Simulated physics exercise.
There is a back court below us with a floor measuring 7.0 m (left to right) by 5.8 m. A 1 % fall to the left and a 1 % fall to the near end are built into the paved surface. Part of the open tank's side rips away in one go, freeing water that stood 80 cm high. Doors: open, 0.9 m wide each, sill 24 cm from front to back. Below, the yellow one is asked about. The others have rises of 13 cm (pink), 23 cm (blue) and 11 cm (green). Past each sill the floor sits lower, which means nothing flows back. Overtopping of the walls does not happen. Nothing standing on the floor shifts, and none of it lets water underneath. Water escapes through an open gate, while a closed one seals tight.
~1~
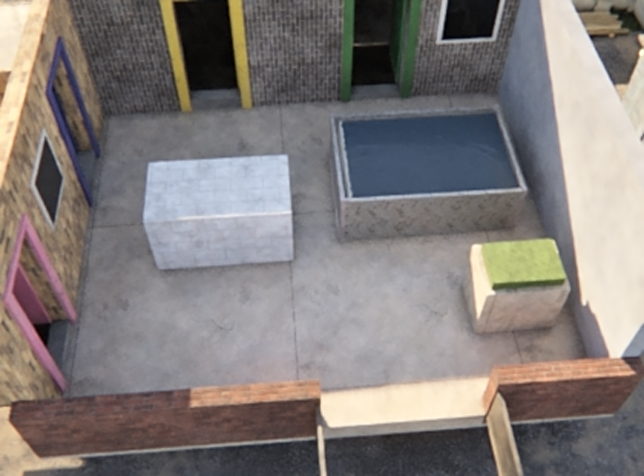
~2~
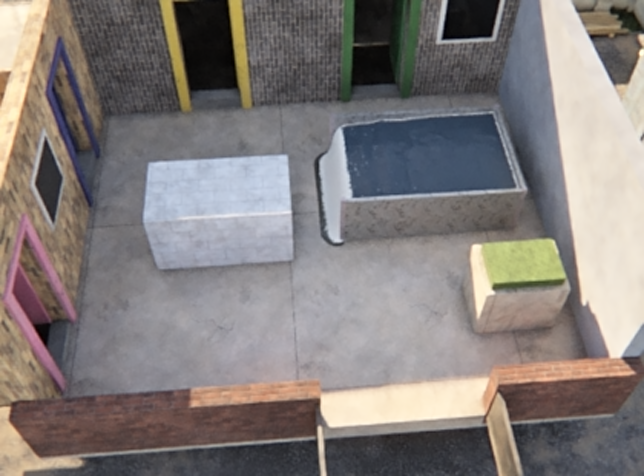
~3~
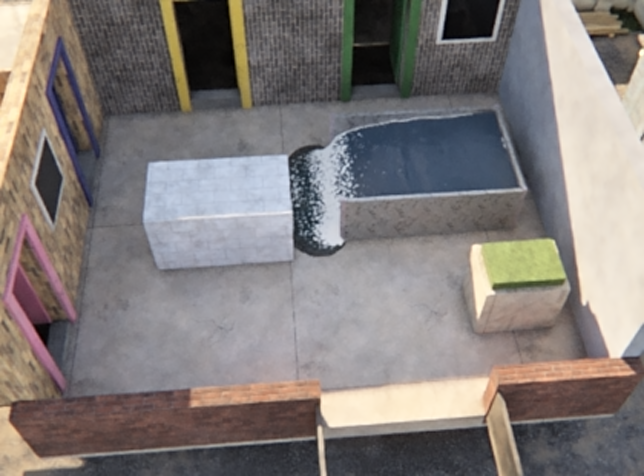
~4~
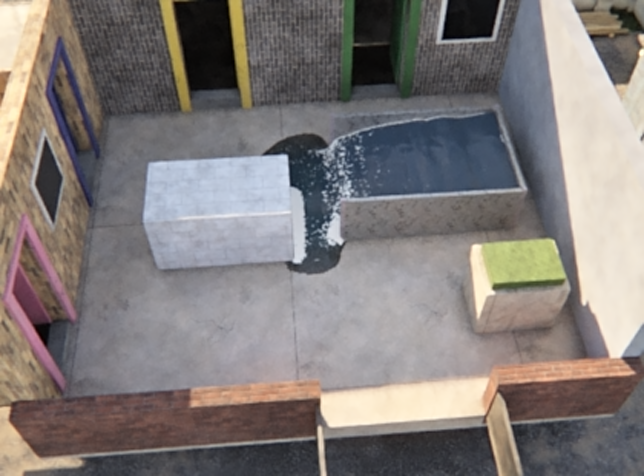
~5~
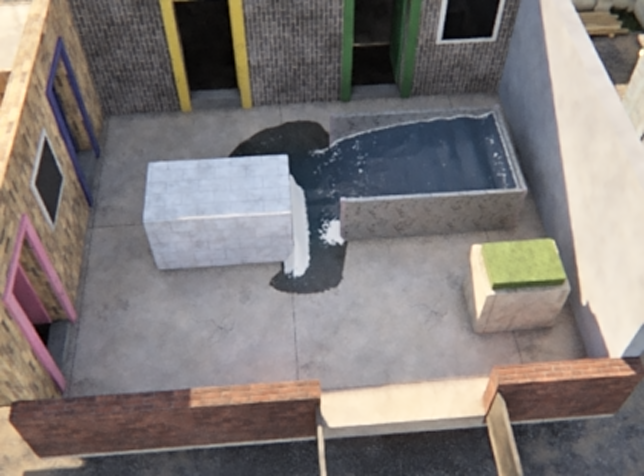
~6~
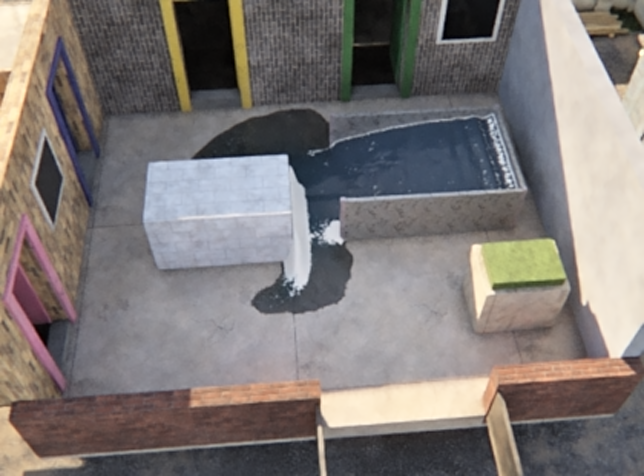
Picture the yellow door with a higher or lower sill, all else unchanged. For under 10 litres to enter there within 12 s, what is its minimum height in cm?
Its minimum height would be about 24 cm.
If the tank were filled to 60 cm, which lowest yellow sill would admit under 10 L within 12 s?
Roughly 17 centimetres would do it.
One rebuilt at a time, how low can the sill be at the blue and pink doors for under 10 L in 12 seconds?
Some 32 cm for blue, some 20 cm for pink.
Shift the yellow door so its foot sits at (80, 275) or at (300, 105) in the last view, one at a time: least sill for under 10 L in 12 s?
9.0 and 9.5 cm.
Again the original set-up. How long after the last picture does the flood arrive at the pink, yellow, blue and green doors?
The pink door at 1.6 s, the yellow door at 0.3 s, the blue door at 0.4 s, the green door at 2.4 s.
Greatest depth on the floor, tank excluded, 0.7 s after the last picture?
Max depth: About 58 cm.
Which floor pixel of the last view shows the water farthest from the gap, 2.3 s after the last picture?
I'd put the front's tip around (57, 430).
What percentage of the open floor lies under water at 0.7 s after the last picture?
Approximately 45 % of it.
Then, 0.7 s after the last picture water covers 45 % of the floor, deepest (58 cm) near (297, 215); 10 cm at the yellow door, 0 litres in over its 22 cm sill.
Then, 2.3 s after the last picture water covers 70 % of the floor, deepest (40 cm) near (165, 119); 22 cm at the yellow door, 14 litres in over its 22 cm sill.
Then, 11.3 s after the last picture water covers 100 % of the floor, deepest (14 cm) near (57, 430); 5 cm at the yellow door, 17 litres in over its 22 cm sill.
At the yellow door as built, the water peaked near 29 cm, 1.1 s after the last picture.
With a sill of 19.5 cm, 30 litres would have come in within the 12 s; with 26 cm, 4 litres. So under 10 litres takes about 24 cm.
